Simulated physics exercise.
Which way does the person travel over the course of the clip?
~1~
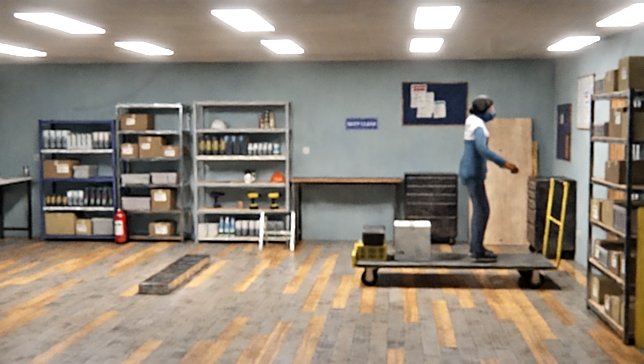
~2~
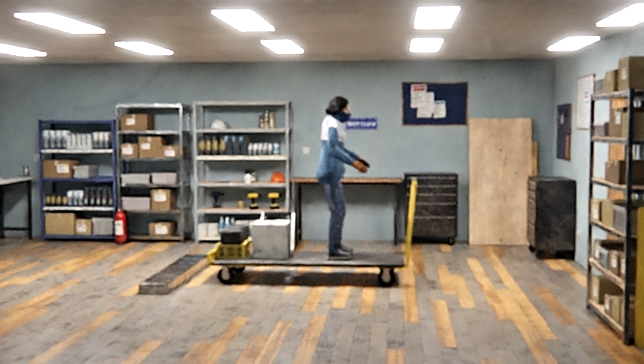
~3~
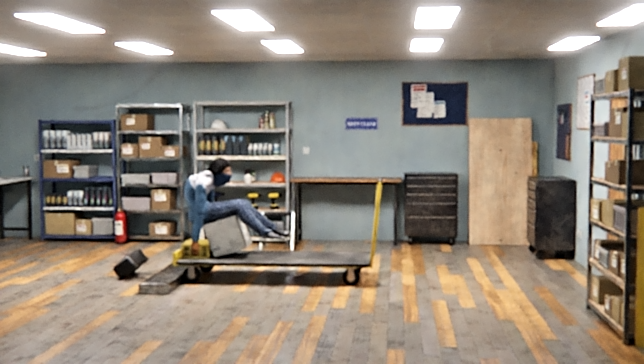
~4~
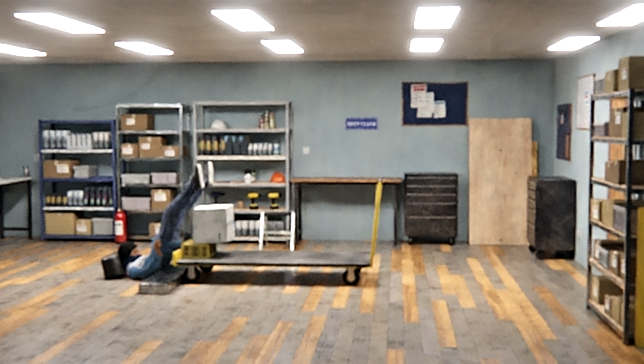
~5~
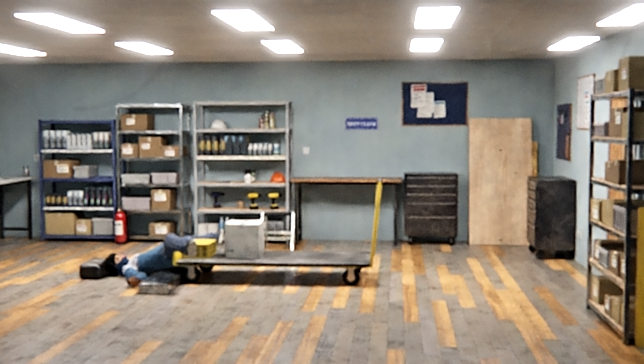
The person moves to the left, first riding on the trolley and then going over its front end.
